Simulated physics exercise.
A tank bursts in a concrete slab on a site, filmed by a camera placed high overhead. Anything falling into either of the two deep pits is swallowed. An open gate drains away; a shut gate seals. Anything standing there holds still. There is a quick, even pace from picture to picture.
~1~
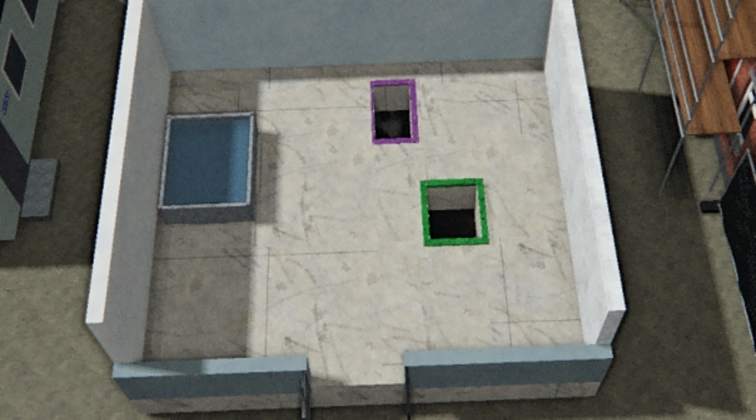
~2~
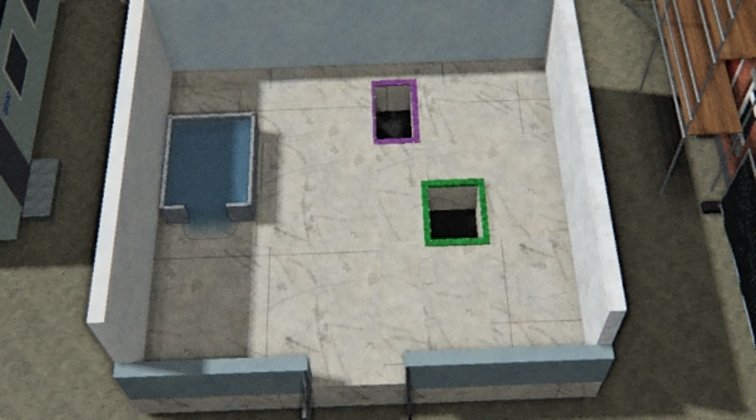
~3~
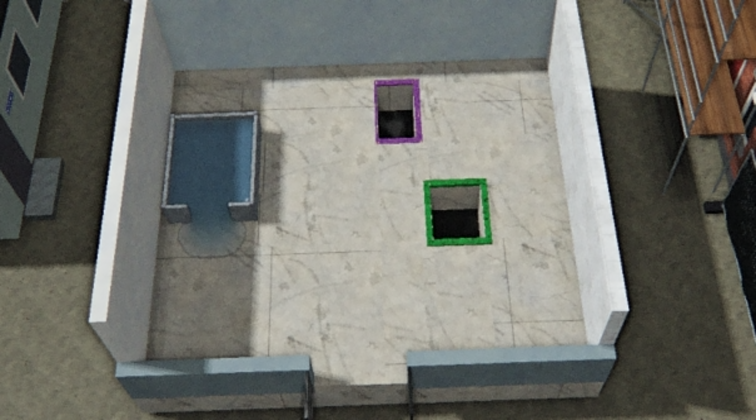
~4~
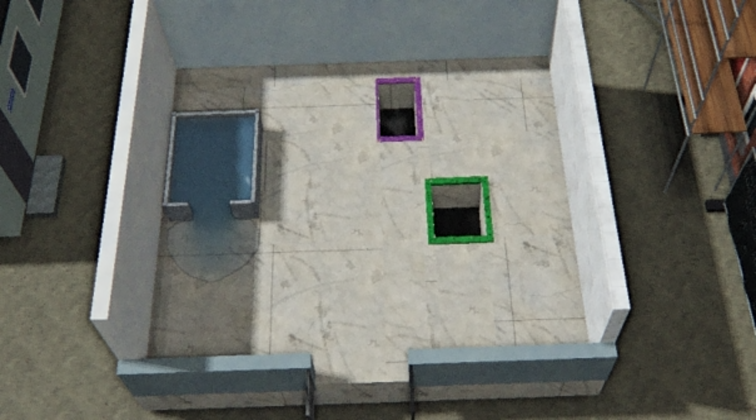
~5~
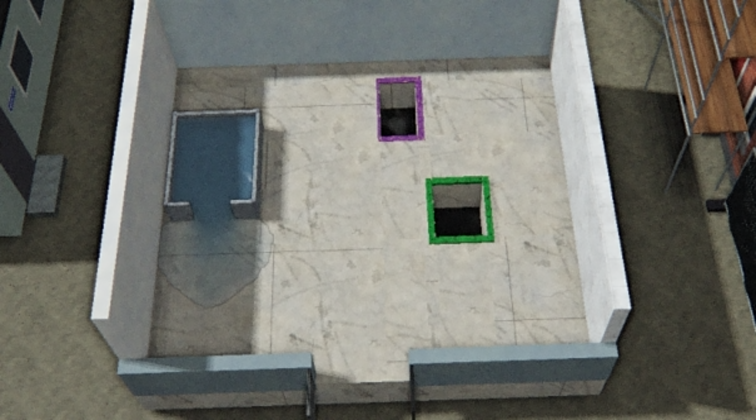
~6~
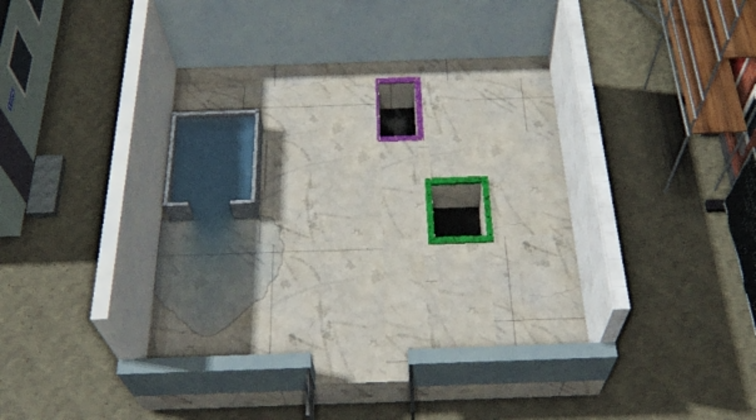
A pale, walled concrete slab on a site is seen from high overhead, with a gap in its low front wall. A blue water tank stands at the left in shadow, while a purple-edged square hole lies near the back and a green-edged one sits right of centre. The tank's front opens and water pours out, spreading steadily toward the front wall in a thin, dark, widening sheet, as the view drifts very slightly.
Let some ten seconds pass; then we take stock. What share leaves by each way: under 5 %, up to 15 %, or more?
At the end, the gate soaks up a medium amount - five to fifteen per cent, the green pit soaks up scarcely any - beneath five per cent, the purple pit soaks up scarcely any - beneath five per cent.
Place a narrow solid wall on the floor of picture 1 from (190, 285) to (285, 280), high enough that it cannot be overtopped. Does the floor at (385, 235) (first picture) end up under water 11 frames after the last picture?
Finding: Waterlogged.
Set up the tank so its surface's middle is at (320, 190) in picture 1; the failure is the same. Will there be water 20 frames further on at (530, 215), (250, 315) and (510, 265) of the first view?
In that order: Dry, under water, free of water.
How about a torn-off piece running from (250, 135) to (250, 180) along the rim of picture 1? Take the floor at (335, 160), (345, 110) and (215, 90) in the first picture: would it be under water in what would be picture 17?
So the first one is drenched, the next drenched, and the last left untouched.
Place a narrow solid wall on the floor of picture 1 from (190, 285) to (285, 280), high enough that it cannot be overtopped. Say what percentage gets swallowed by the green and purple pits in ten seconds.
The green pit takes 6 per cent and the purple pit 4 per cent.
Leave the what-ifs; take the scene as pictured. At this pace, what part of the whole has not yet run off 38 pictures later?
Near 94 in a hundred.
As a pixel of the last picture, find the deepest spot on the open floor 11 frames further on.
About (168, 374).
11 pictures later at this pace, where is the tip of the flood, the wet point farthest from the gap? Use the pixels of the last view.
At roughly (358, 368).
A moment on, water covers 15 % of the floor; the gate 0 %, the green pit 0 %, the purple pit 0 %.
Next, water covers 20 % of the floor; the gate 0 %, the green pit 0 %, the purple pit 0 %.
Then, water covers 25 % of the floor; the gate 2 %, the green pit 0 %, the purple pit 0 %.
Later, water covers 45 % of the floor; the gate 6 %, the green pit 0 %, the purple pit 0 %.
In the end, water covers 60 % of the floor; the gate 10 %, the green pit 0 %, the purple pit 1 %.
